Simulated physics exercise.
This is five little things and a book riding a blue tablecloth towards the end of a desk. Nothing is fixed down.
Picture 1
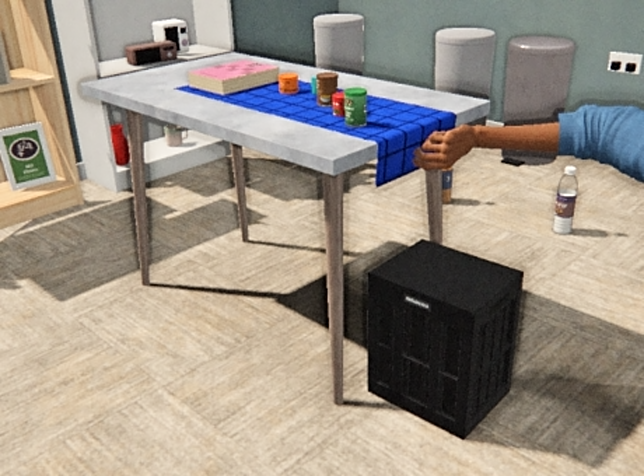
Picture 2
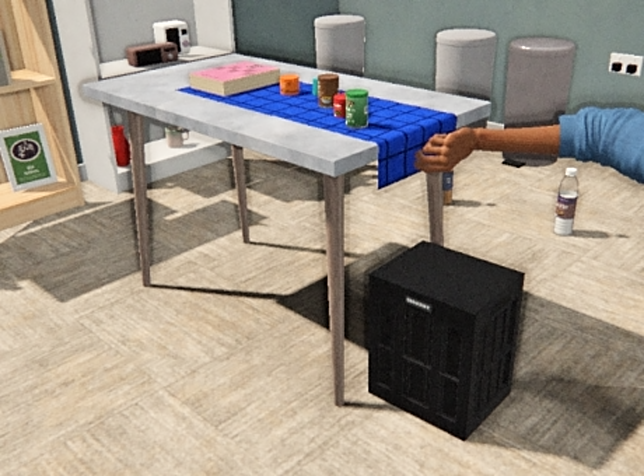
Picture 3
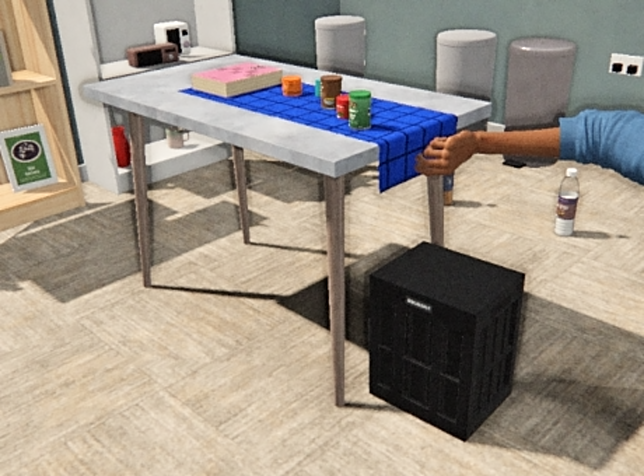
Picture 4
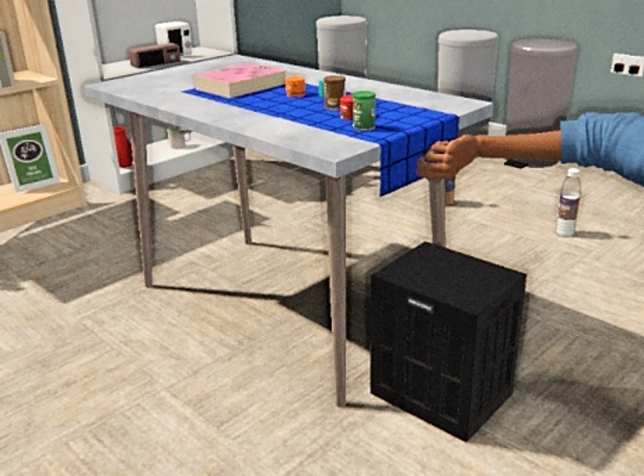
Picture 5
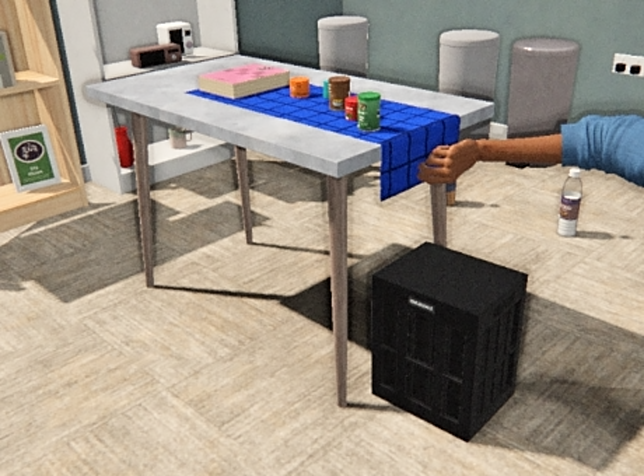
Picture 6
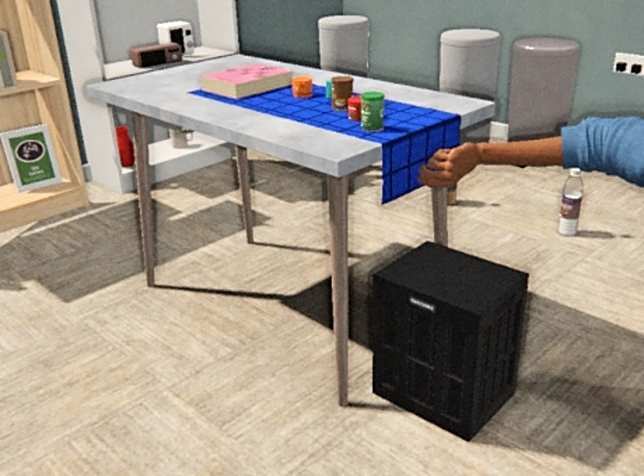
A hand slowly pulling a blue checked cloth over a table's right edge, small colourful pots and a book riding along.
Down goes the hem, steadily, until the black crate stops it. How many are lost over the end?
Over the edge go two.
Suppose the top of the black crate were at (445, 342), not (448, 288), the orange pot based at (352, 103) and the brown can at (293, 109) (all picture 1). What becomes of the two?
The orange pot is carried off; the brown can tumbles off.
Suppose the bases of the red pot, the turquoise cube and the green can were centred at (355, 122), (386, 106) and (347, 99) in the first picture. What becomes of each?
The red pot comes down, the turquoise cube tumbles off, the green can survives.
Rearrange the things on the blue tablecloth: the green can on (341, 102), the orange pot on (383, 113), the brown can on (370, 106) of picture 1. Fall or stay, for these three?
The green can survives; the orange pot falls; the brown can is carried off.
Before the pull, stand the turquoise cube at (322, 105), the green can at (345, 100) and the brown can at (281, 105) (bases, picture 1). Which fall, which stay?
The turquoise cube keeps its place on top, the green can keeps its place on top, the brown can remains up.
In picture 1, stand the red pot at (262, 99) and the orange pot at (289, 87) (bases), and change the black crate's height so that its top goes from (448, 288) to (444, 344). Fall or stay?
The red pot does not fall; the orange pot stays on.
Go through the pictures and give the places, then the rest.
In the first picture, hem (376, 188); green can (356, 90); red pot (344, 95); brown can (327, 75); turquoise cube (322, 77); orange pot (288, 75); top of the crate (448, 288).
In the second picture, hem (378, 190); green can (357, 92).
In the third picture, hem (380, 194); red pot (348, 97).
In the fourth picture, hem (380, 197); brown can (335, 78); top of the crate (451, 290).
In the fifth picture, hem (381, 202); turquoise cube (334, 80).
In the sixth picture, hem (381, 205); green can (373, 94); red pot (360, 99); brown can (342, 78); turquoise cube (337, 80); orange pot (302, 79).
Early on, hem near (422, 243); green can gone.
Midway, hem on the crate; green can and red pot gone.
Finally, hem on the crate; green can and red pot gone. The desk loses two.
